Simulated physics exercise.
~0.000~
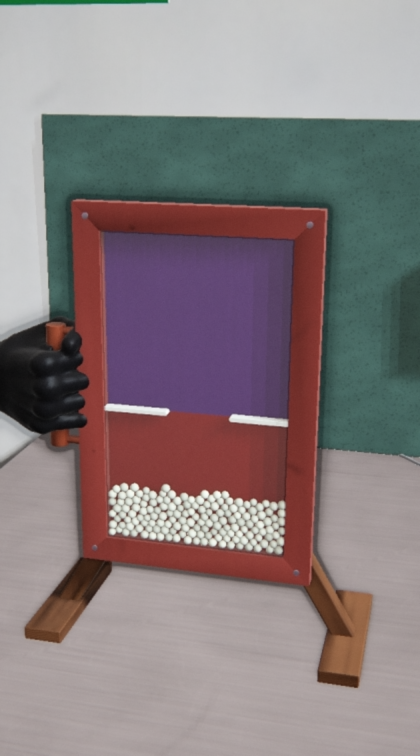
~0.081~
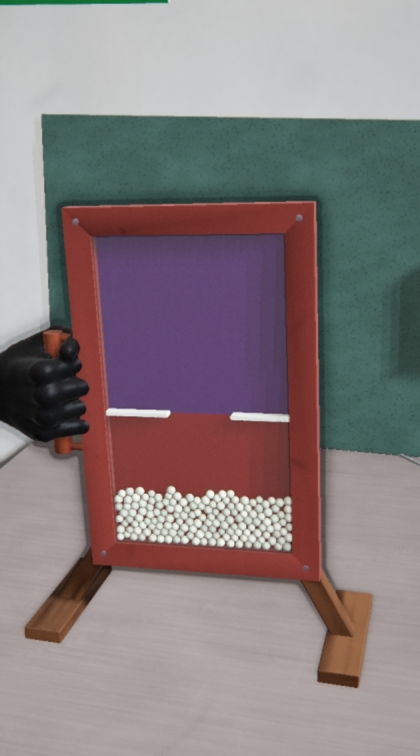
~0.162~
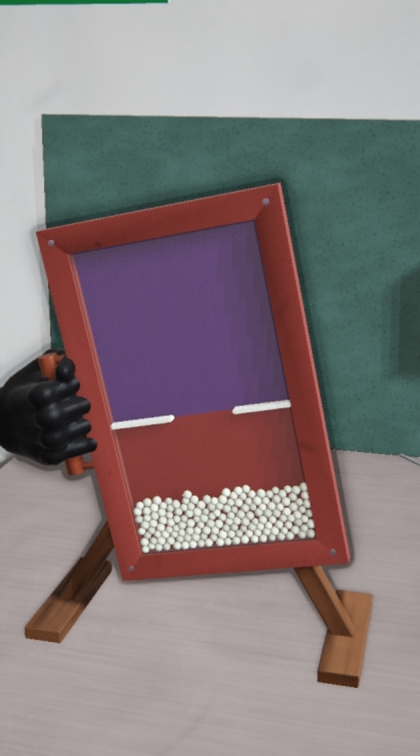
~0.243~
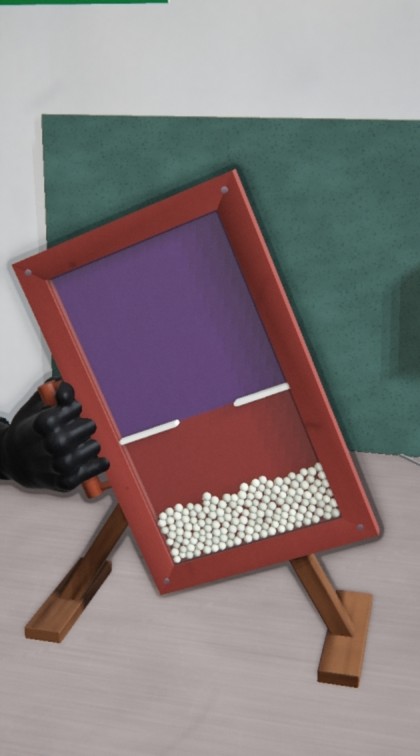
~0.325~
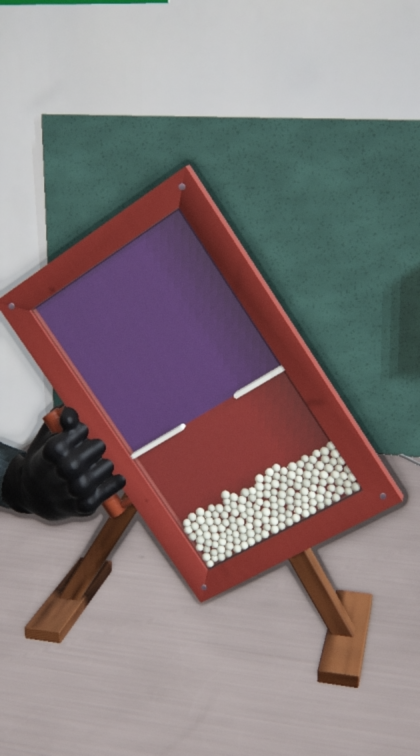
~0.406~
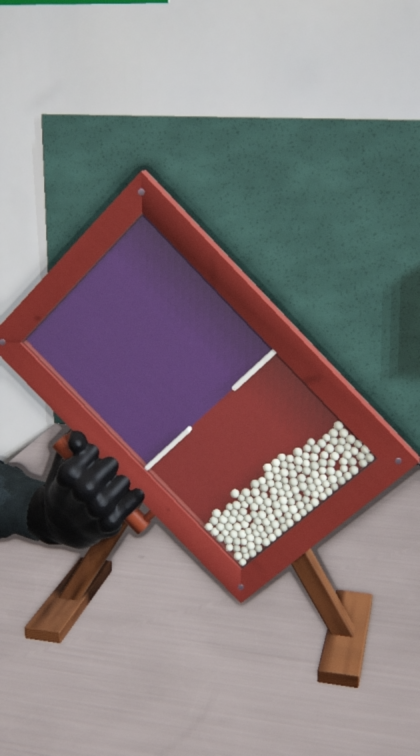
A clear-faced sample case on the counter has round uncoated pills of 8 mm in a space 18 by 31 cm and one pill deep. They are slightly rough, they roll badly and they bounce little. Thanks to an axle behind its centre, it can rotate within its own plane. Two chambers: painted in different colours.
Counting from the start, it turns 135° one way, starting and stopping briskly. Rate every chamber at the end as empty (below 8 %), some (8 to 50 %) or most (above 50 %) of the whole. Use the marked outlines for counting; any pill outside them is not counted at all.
Ratings: Red chamber most, purple chamber some.
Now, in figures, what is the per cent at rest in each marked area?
Red chamber 75, purple chamber 25.
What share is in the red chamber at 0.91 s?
The share there is some 100 per cent.
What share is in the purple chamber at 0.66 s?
About 0 %.
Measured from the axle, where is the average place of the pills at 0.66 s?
Roughly 11 centimetres to the right and 4 centimetres below.
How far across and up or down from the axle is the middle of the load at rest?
Right: About 7 cm; below: About 2 cm.
By 0.66 s, it stands 81° anticlockwise; the pills' middle is 11 cm right of and 4 cm below the centre; red 100 %.
By 0.91 s, it stands 115° anticlockwise; the pills' middle is 11 cm right of and level with the centre; red 100 %.
By 1.13 s, it stands 135° anticlockwise; the pills' middle is 9 cm right of and 1 cm above the centre; red 95 %, purple 10 %.
At rest by 2.5 s, it stands 135° anticlockwise; red 75 %, purple 25 %.
